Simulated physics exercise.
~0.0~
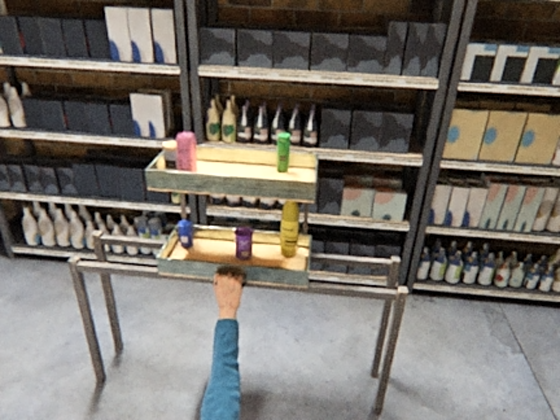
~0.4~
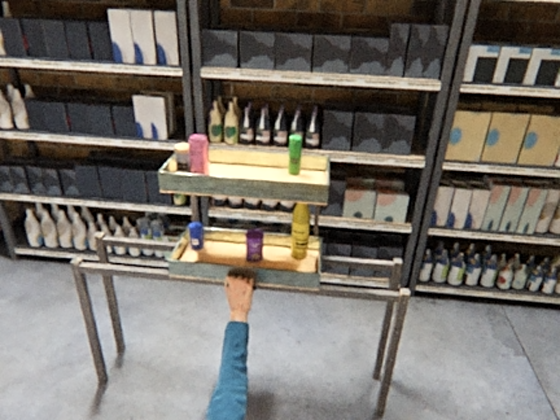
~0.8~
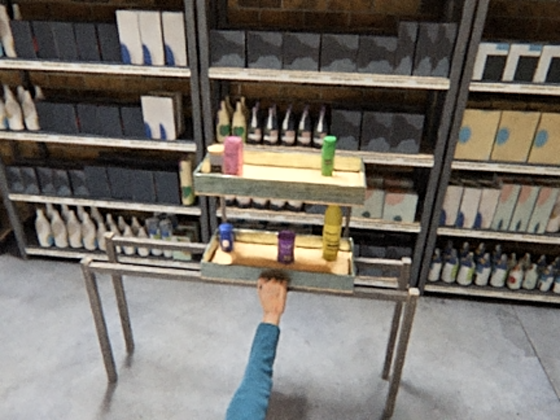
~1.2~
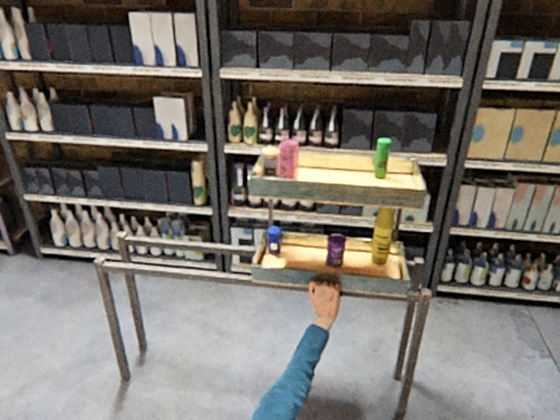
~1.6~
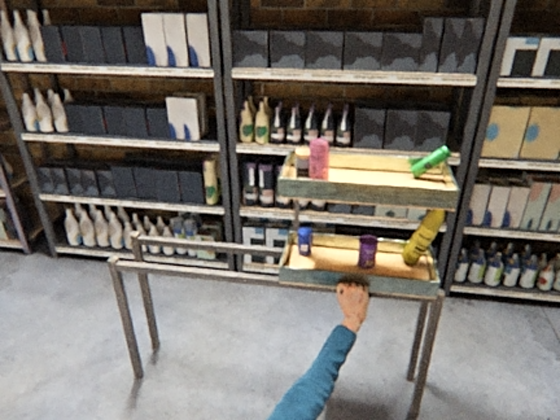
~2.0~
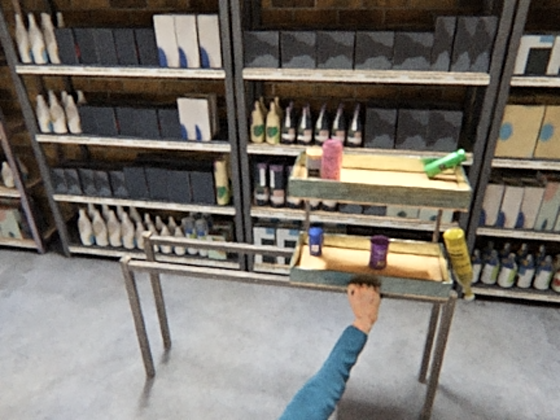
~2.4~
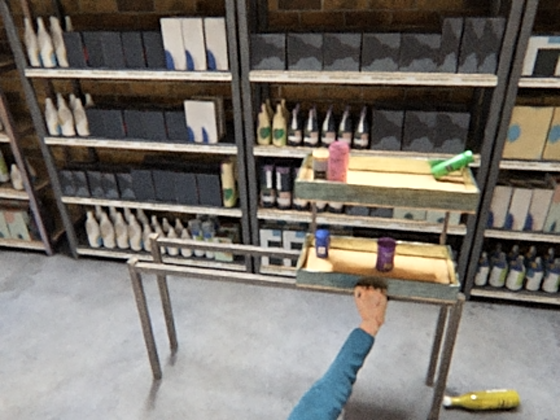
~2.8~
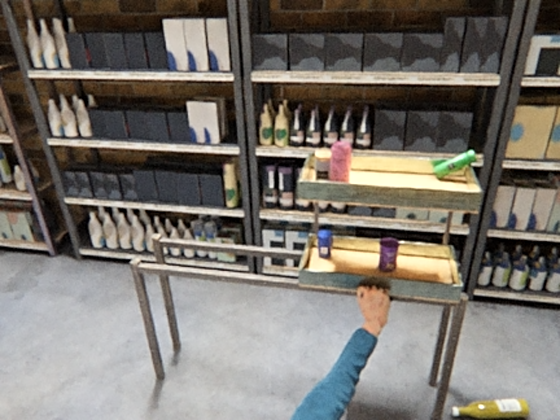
In a storeroom lined with shelves of bottles and boxes, a hand pushes a two-level wooden tray rightward along a metal frame until it stops; the green shaker tips over and stays on the upper level, while the yellow bottle topples off and ends lying on the floor.
